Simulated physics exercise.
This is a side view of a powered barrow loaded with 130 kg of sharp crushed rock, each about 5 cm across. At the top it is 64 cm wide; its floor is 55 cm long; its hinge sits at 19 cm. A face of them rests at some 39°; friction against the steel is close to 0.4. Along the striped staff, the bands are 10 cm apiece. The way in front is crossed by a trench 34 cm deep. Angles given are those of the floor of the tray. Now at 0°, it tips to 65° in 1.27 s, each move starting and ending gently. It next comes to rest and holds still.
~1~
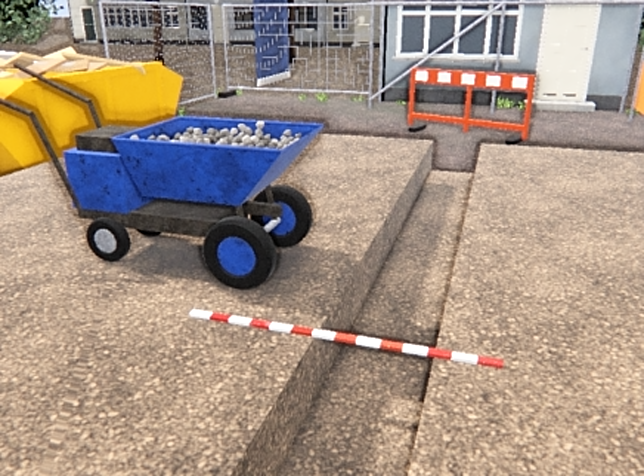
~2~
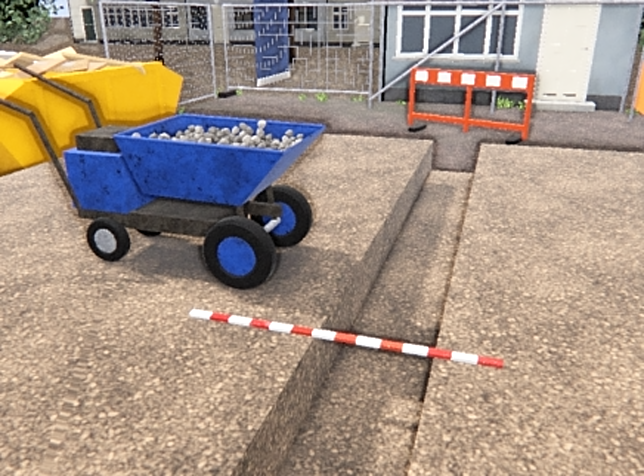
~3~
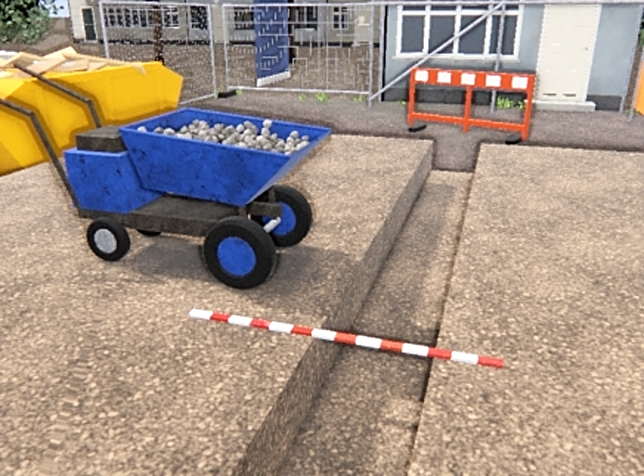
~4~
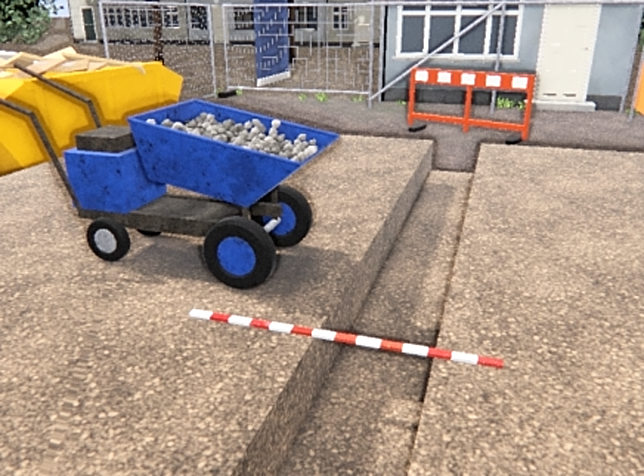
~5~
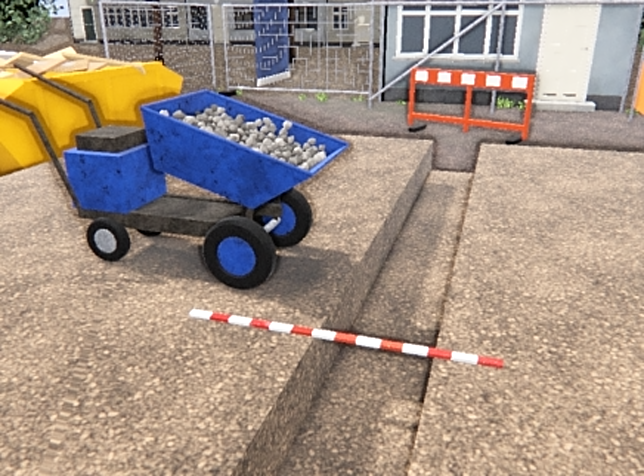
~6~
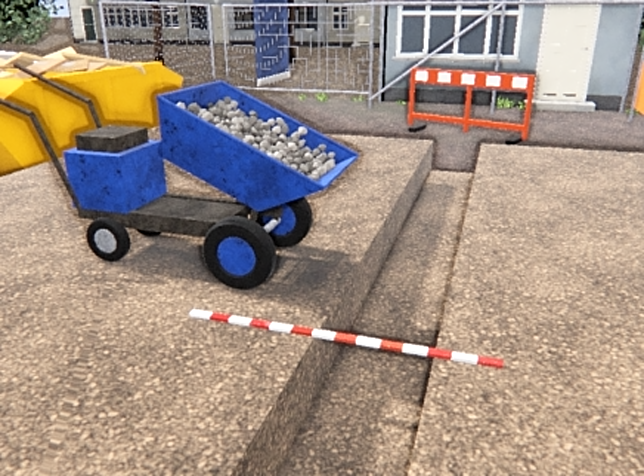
The clip opens on a small blue dumper loaded with grey stones, standing left of a narrow trench with a red-and-white striped pole lying across it. The dumper's wheels stay put while its tray begins tilting slowly, then rises steadily at the back, ending steeply sloped down toward the right with the stones still inside.
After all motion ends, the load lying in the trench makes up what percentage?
It makes up about 74 per cent.
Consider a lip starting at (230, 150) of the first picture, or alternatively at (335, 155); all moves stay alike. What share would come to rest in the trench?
From the first spot near 55, from the second near 55 per cent.
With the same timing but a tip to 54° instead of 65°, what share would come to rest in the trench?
Share in trench: Approx. 10%.
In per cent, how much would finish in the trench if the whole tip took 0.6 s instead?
It'd be some 80 per cent.
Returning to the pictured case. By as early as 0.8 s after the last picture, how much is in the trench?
Roughly 10 percent of the load.
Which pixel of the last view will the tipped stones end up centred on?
Roughly (404, 331), I'd say.
Then, 0.4 s after the last picture the floor is at 55°, 100 % in the tray; the foremost stones are at (353, 212).
Then, 0.8 s after the last picture the floor is at 65°, 90 % in the tray, 10 % in the trench; the foremost stones are at (423, 329).
Then, 1.2 s after the last picture the floor is at 65°, 60 % in the tray, 40 % in the trench; the foremost stones are at (442, 332).
Then, 3.1 s after the last picture the floor is at 65°, 26 % in the tray, 74 % in the trench; the foremost stones are at (437, 353).
